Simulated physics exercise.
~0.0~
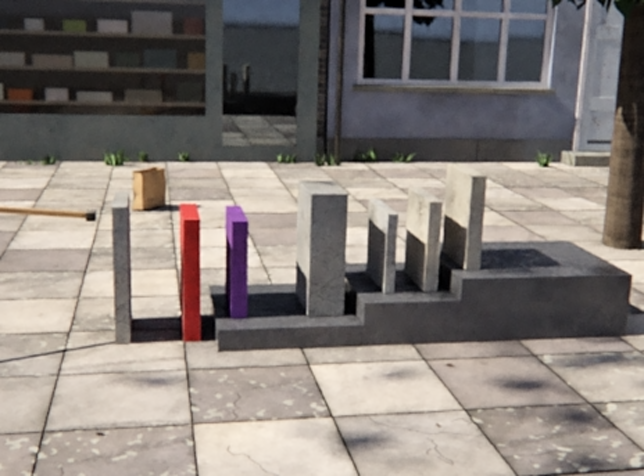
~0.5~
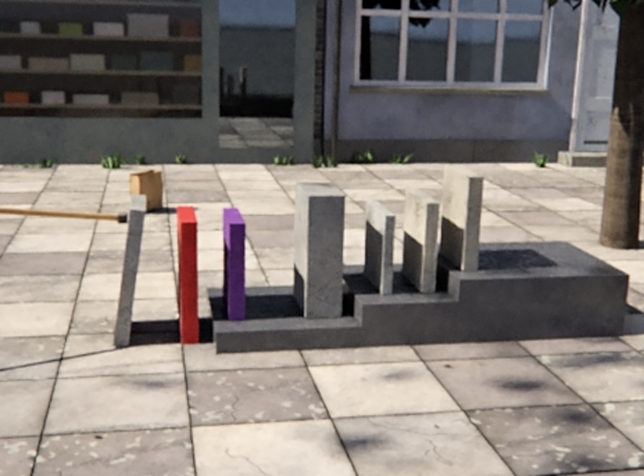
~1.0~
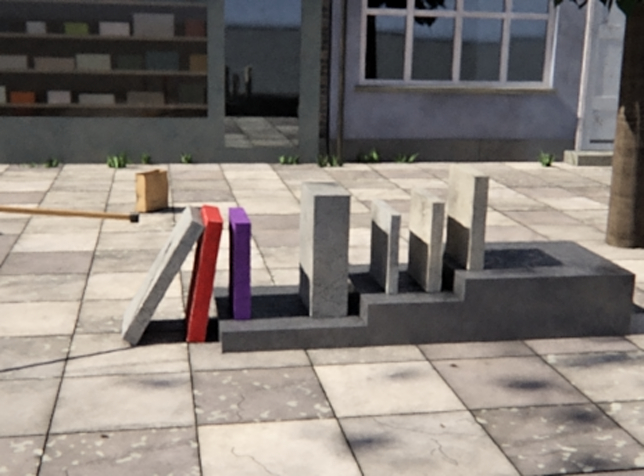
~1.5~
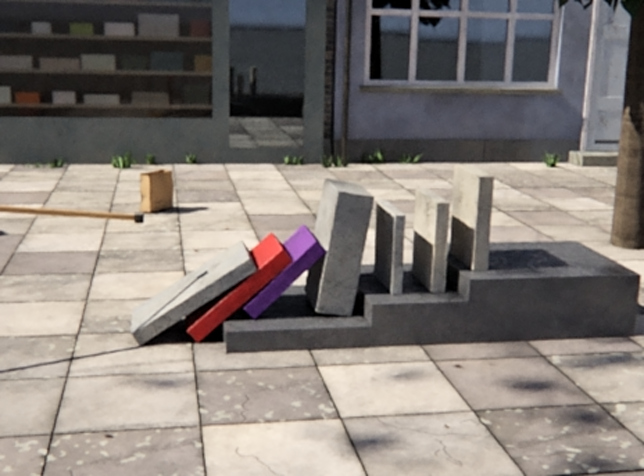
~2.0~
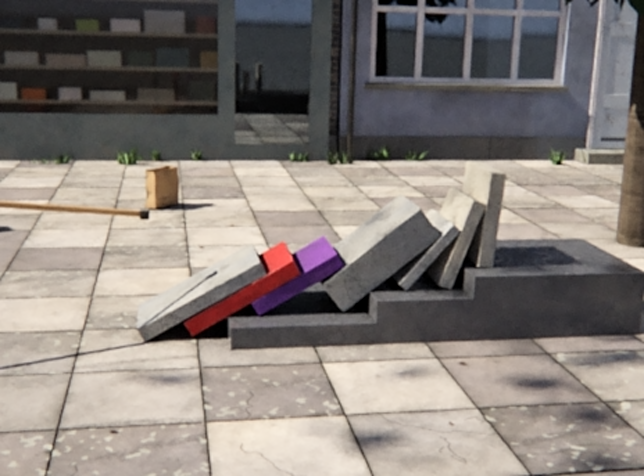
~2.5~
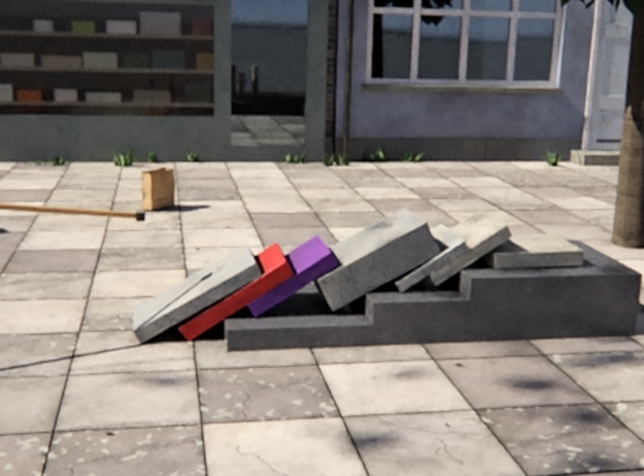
To begin with, seven upright slabs, one red and one purple among the grey, stand in a row that climbs low dark steps on a paved street, while a pole reaches in from the left. The pole pushes the top of the first grey slab, which tilts right and comes against the red one. Red then leans onto purple, and purple tips against the large grey slab. That slab topples toward the smaller ones, which tilt in turn up the steps. Finally the last slab drops onto the top level, leaving every slab toppled, most resting at a slant.
